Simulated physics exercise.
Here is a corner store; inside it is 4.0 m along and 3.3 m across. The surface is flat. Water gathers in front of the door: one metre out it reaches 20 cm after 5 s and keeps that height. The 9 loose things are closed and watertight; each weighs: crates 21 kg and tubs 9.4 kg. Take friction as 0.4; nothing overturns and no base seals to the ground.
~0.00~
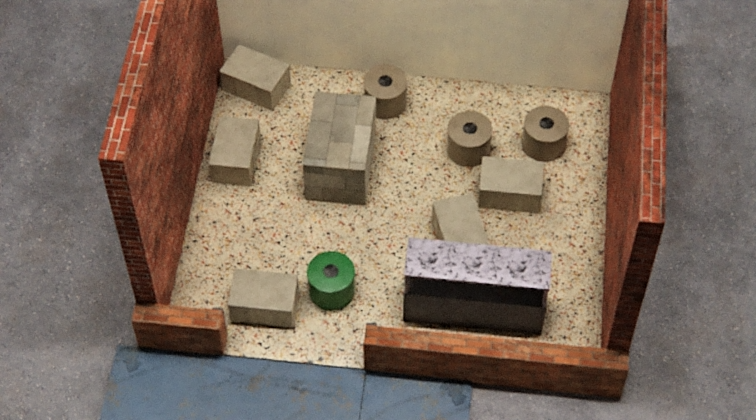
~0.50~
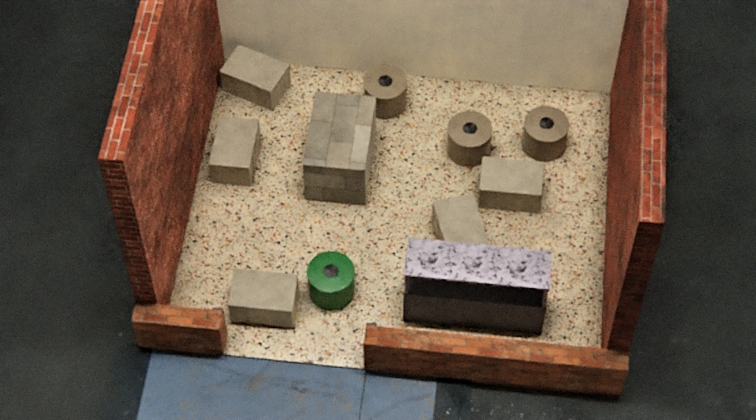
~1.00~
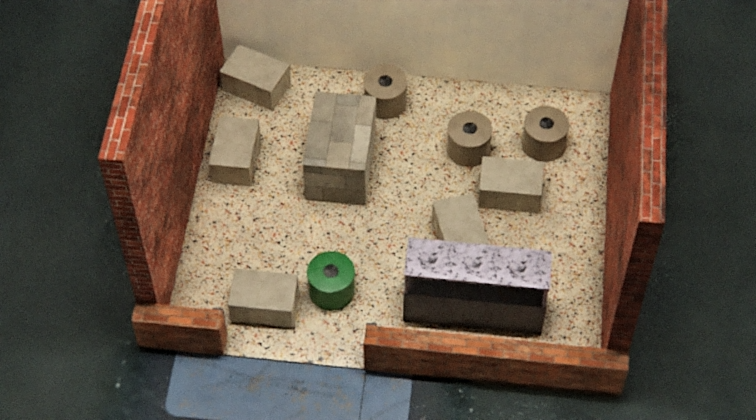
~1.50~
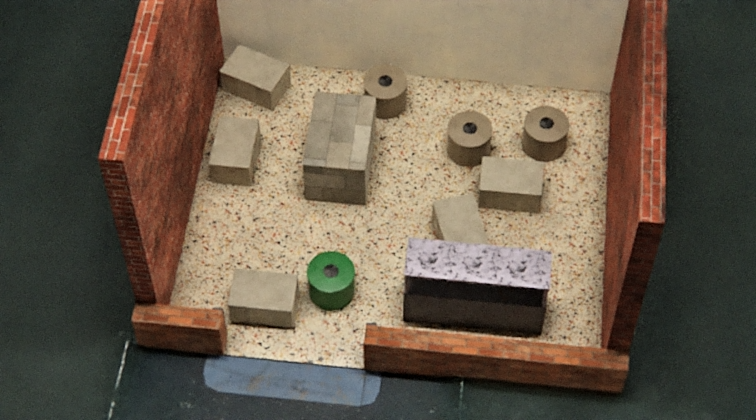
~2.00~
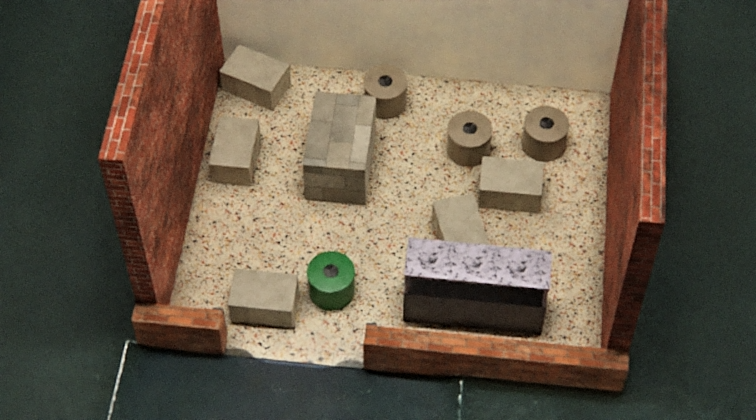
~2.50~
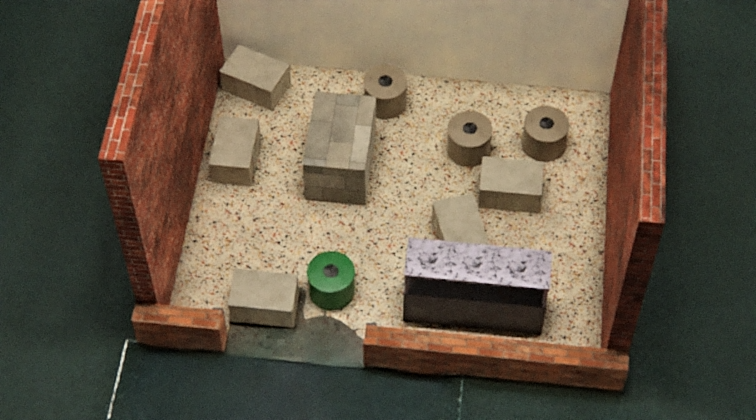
A brick-walled room held grey blocks and tubs, one of them green, while dark water spread outside and covered the blue paving, then crept through the front gap onto the speckled floor; nothing inside shifted.
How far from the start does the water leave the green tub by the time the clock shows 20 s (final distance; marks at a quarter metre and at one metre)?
Green tub gets carried off.
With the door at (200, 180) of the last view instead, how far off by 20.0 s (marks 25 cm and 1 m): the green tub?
Then the green tub moves a short way.
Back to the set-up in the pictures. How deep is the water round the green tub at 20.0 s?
Roughly 21 cm.
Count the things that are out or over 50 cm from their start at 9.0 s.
4 of them.
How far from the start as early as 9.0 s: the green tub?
Roughly 250 cm by then.
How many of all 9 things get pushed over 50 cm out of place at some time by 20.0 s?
I count 9.
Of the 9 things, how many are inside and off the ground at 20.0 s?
I count 9.
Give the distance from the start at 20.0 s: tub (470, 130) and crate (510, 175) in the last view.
In turn: 120 cm, 60 cm.
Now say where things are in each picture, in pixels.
In the first frame, the green tub at (331, 271) rests on the ground; 0.0 m2 under water; 0 of 9 have shifted.
In the second frame, the green tub at (331, 271) rests on the ground; water covers 0.0 m2; 0 of 9 have shifted.
In the third frame, the green tub at (331, 271), on the bottom; 0.0 m2 under water; 0 of 9 have shifted.
In the fourth frame, the green tub at (331, 271), on the bottom; 0.0 m2 under water; 0 of 9 have shifted.
In the fifth frame, the green tub at (331, 271), on the bottom; water covers 0.0 m2; 0 of 9 have shifted.
In the sixth frame, the green tub at (331, 271), on the bottom; water covers 0.2 m2; 0 of 9 have shifted.
After 4.0 s the green tub is near (350, 239), 0.4 m from its start, aground; 0 afloat.
After 9.0 s the green tub is near (497, 82), 2.7 m from its start, afloat; 6 afloat.
After 16.0 s the green tub is near (558, 78), 3.2 m from its start, afloat; 9 afloat.
After 20.0 s the green tub is near (545, 103), 2.8 m from its start, afloat; 9 afloat.
